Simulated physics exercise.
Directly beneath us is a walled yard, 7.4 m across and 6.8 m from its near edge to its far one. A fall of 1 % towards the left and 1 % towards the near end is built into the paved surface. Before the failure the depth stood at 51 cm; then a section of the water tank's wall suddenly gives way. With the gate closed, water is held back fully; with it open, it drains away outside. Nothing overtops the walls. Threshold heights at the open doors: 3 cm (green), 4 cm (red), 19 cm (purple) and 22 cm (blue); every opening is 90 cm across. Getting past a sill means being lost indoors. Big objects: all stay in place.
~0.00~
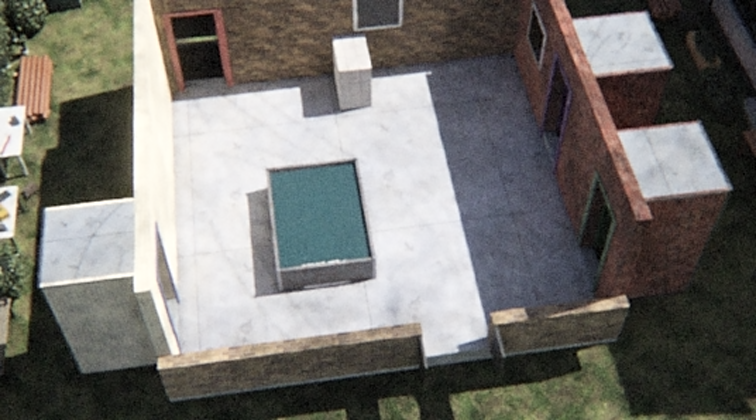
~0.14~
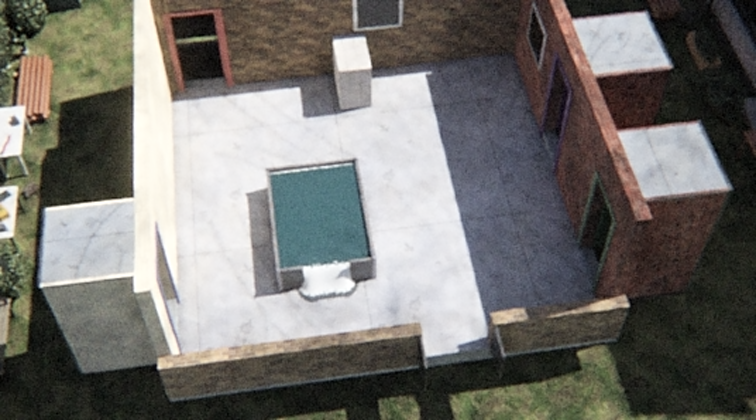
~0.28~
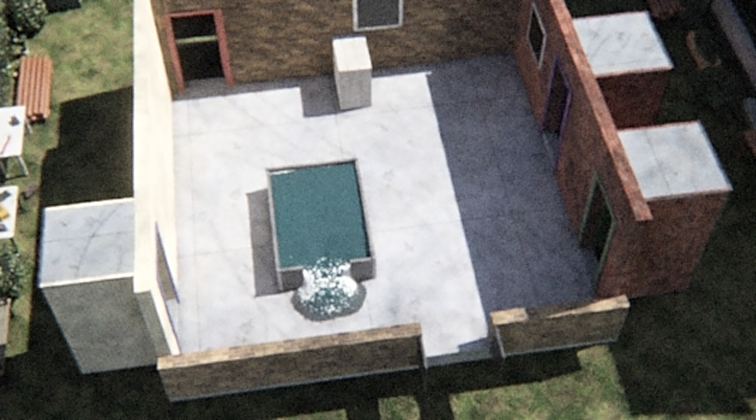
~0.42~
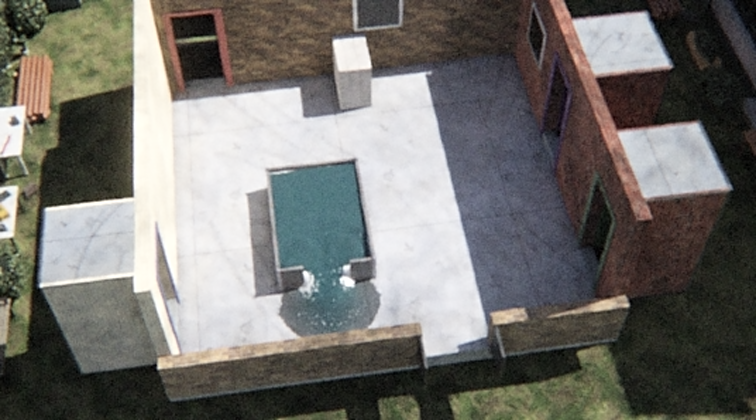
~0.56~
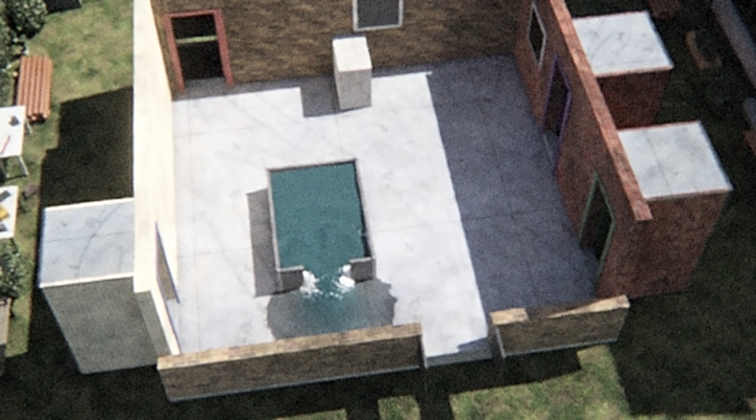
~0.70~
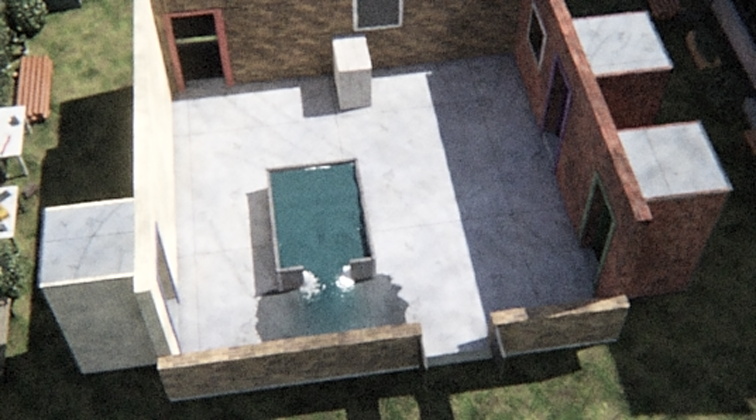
Large water tank in a walled yard opening at its near end, water pouring out and spreading across the pale paving.
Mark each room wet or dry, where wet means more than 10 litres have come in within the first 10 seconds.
Green door - wet, red door - wet, purple door - dry, blue door - dry.
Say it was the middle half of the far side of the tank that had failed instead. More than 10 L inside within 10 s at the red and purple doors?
Lab note: Vs limit, red door limit exceeded; purple door inside limit.
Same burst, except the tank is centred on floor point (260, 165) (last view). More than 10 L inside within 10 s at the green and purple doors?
For the green door, the amount is too high; for the purple door, the amount is acceptable.
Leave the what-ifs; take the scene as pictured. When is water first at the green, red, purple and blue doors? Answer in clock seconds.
Doors: Green 3.2 s / red 6.0 s / purple 5.5 s / blue 2.0 s.
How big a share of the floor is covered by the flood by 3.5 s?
I'd say around 35 %.
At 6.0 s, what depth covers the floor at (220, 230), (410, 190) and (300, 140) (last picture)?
Spot one 3 cm, spot two 0 cm, spot three 1 cm.
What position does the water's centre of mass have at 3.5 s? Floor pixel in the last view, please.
It lies at roughly (325, 273) in pixels.
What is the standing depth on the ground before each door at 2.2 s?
Centimetres: Green 0 / red 0 / purple 0 / blue 12.
After 1.4 s water covers 10 % of the floor and is deepest (33 cm) near (329, 286); green door not reached, red door not reached, purple door not reached, blue door not reached.
After 2.2 s water covers 15 % of the floor and is deepest (31 cm) near (339, 356); green door not reached, red door not reached, purple door not reached, blue door 12 cm at the sill, 0 L in.
After 3.5 s water covers 35 % of the floor and is deepest (25 cm) near (181, 378); green door 5 cm at the sill, 1 L in, red door not reached, purple door not reached, blue door 17 cm at the sill, 0 L in.
After 6.0 s water covers 55 % of the floor and is deepest (18 cm) near (192, 376); green door 6 cm at the sill, 37 L in, red door 3 cm at the sill, 0 L in, purple door 2 cm at the sill, 0 L in, blue door 13 cm at the sill, 0 L in.
After 10.0 s water covers 80 % of the floor and is deepest (12 cm) near (181, 378); green door 4 cm at the sill, 59 L in, red door 7 cm at the sill, 23 L in, purple door 1 cm at the sill, 0 L in, blue door 9 cm at the sill, 0 L in.
